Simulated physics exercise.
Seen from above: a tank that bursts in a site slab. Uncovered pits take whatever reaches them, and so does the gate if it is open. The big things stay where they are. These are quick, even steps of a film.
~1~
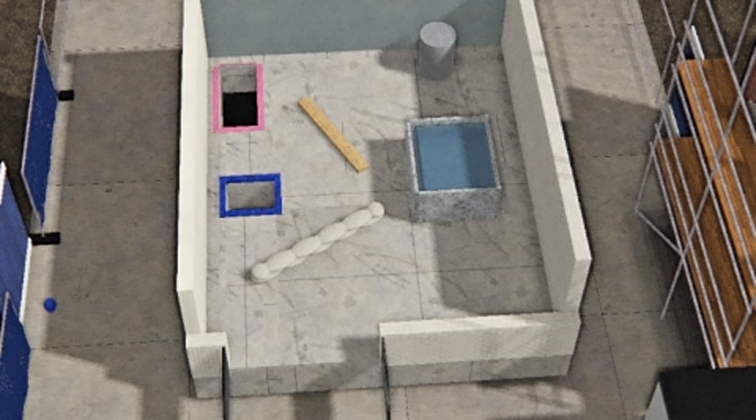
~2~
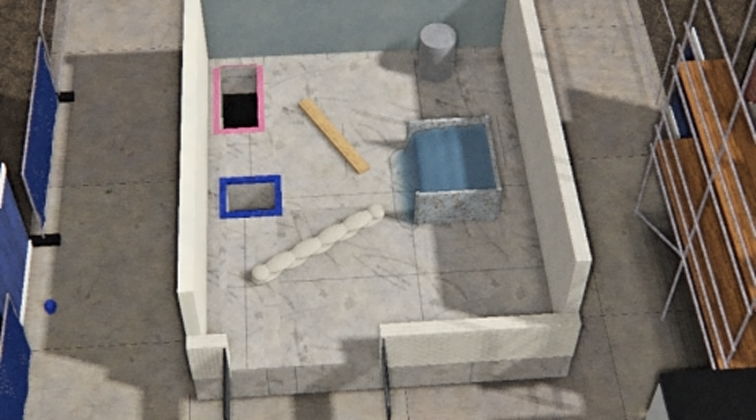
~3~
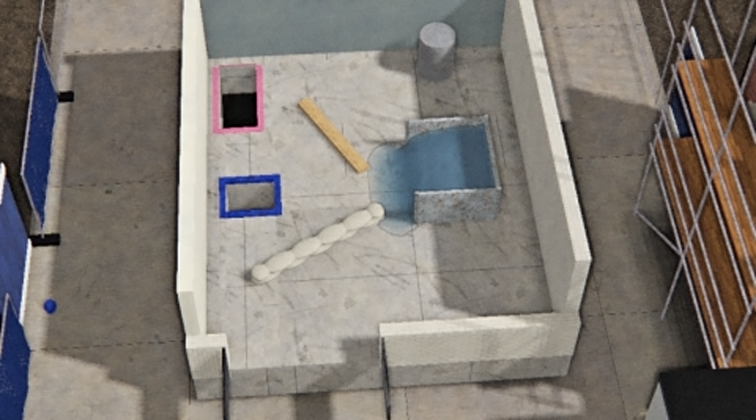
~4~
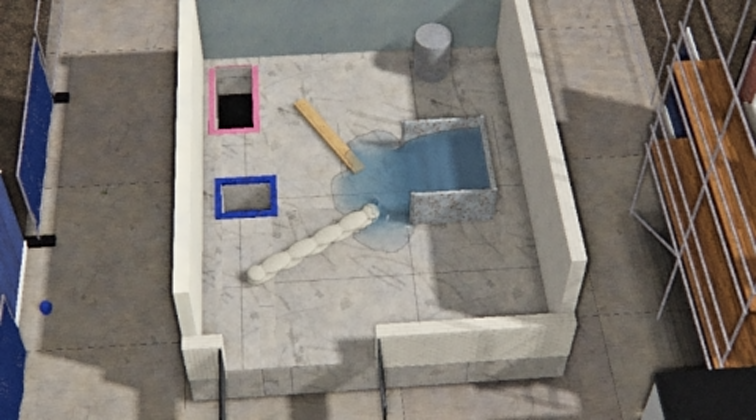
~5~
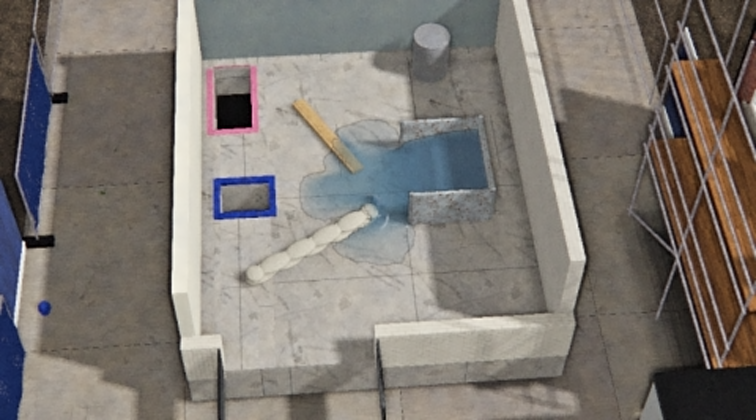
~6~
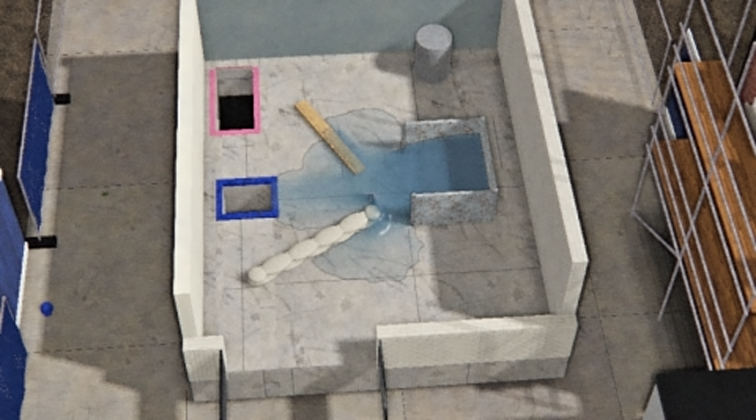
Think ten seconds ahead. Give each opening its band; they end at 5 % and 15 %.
In the end: The gate takes more than 15 %; the blue pit takes more than 15 %; the pink pit takes more than 15 %.
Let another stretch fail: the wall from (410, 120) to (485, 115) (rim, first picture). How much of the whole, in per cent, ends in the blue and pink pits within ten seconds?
Roughly, in per cent: Blue 0, pink 40.
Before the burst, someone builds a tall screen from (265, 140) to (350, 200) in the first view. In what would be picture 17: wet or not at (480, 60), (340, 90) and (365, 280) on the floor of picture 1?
In that order: No water, covered, flooded.
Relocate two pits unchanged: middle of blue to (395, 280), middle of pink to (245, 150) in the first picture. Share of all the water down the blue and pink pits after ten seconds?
In per cent: Blue 4, pink 40.
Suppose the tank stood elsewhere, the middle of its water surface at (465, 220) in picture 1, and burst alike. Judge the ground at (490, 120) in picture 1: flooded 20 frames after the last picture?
At that place: Not flooded.
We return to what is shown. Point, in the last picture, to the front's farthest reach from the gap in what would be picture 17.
Roughly at (204, 361).
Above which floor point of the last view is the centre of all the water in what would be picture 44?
I would point to (333, 200).
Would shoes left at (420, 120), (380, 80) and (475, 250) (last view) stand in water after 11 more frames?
As listed: Free of water, not flooded, no water.
A moment on, water covers 40 % of the floor; the gate 0 %, the blue pit 7 %, the pink pit 0 %.
Next, water covers 55 % of the floor; the gate 2 %, the blue pit 12 %, the pink pit 3 %.
Then, water covers 60 % of the floor; the gate 7 %, the blue pit 16 %, the pink pit 12 %.
Later, water covers 55 % of the floor; the gate 14 %, the blue pit 17 %, the pink pit 20 %.
In the end, water covers 70 % of the floor; the gate 19 %, the blue pit 18 %, the pink pit 24 %.
